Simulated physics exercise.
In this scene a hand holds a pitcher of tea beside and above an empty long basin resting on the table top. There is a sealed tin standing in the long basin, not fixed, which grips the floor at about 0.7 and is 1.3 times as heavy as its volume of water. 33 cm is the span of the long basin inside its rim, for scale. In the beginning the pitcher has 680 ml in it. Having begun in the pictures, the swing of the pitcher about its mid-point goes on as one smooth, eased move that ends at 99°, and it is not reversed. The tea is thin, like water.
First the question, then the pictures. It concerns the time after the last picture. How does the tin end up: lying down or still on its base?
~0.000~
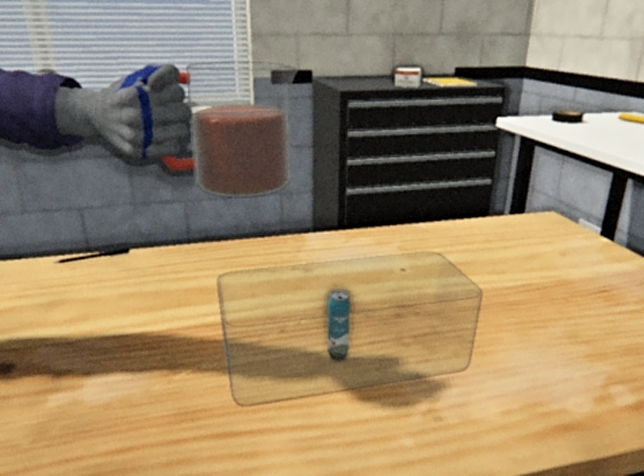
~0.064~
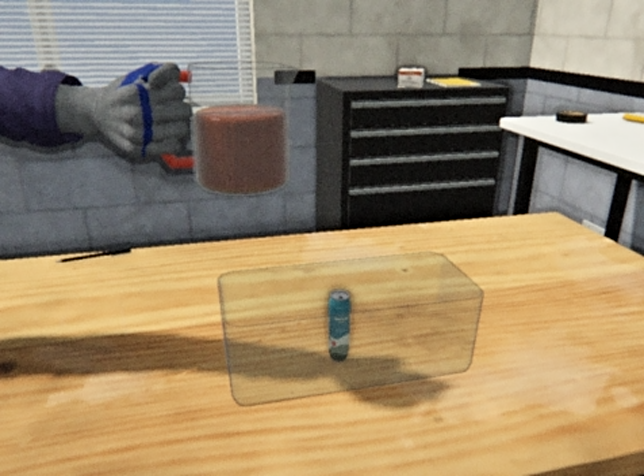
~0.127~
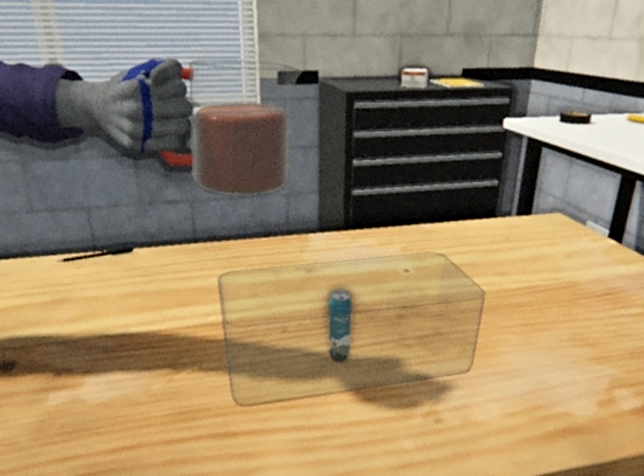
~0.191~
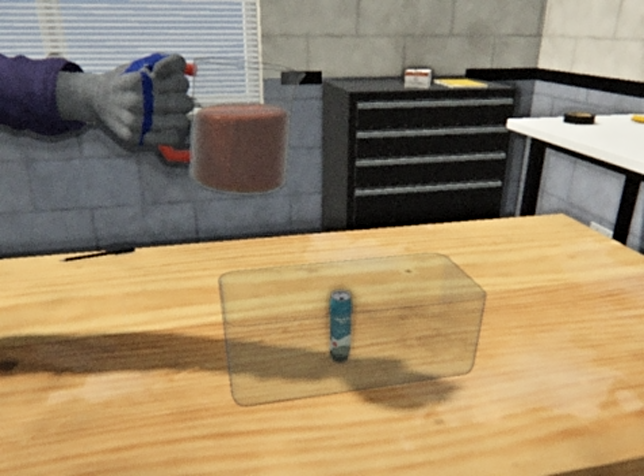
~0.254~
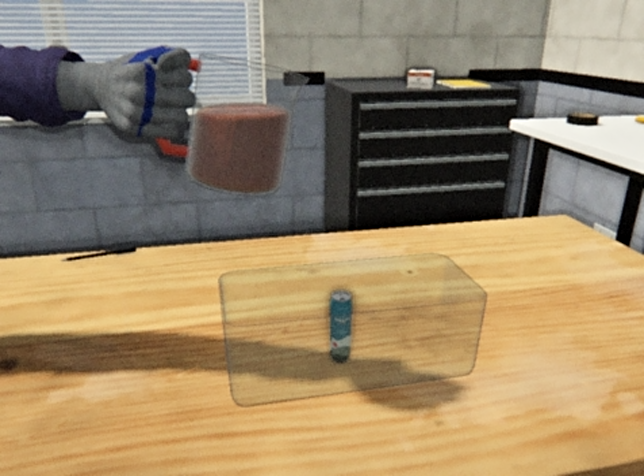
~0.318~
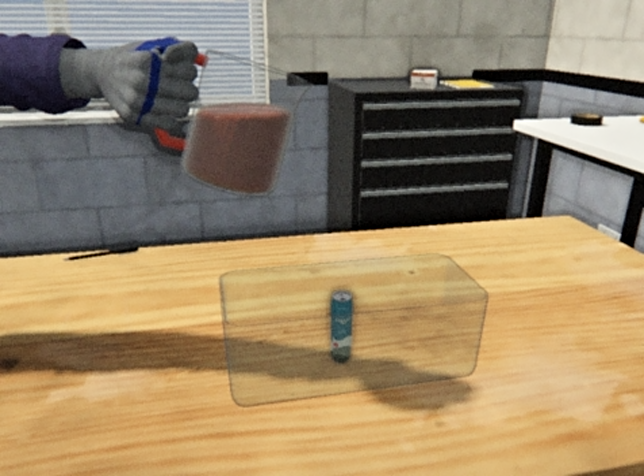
It ends up still on its base.
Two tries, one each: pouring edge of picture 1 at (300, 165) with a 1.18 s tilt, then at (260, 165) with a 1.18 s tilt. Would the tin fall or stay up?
Trial 1 - tin stays standing; trial 2 - tin tips.
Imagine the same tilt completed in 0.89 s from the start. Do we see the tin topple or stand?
The tin stays on its base.
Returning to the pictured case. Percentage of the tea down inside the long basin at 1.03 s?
About 24 %.
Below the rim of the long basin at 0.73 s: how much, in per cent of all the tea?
0 %, give or take.
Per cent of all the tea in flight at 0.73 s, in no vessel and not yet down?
Share: Roughly 6 per cent.
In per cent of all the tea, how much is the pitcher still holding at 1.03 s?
Remaining share: Approx. 46 %.
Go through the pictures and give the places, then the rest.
In the first frame, it leans 0°; its right rim is at (297, 67); the tea meets the walls at (193, 114) and (285, 110); the long basin's rim runs from (221, 300) to (460, 273); the tin's top is at (339, 298).
In the second frame, it leans 1°; its right rim is at (298, 67); the tea meets the walls at (193, 113) and (286, 110).
In the third frame, it leans 3°; its right rim is at (300, 69); the tea meets the walls at (194, 112) and (287, 110).
In the fourth frame, it leans 6°; its right rim is at (304, 72); the tea meets the walls at (195, 112) and (288, 109).
In the fifth frame, it leans 11°; its right rim is at (308, 77); the tea meets the walls at (194, 111) and (289, 109).
In the sixth frame, it leans 17°; its right rim is at (313, 84); the tea meets the walls at (195, 113) and (291, 109).
After 0.73 s the tilt is 67° and 94 per cent is still to pour; the tin stands where it began.
After 1.03 s the tilt is 95° and 45 per cent is still to pour; the tin stands where it began.
After 1.34 s the tilt is 99° and 11 per cent is still to pour; the tin stands where it began.
After 1.68 s the tilt is 99° and 2 per cent is still to pour; the tin stands where it began.
In the end the tin stands where it began.
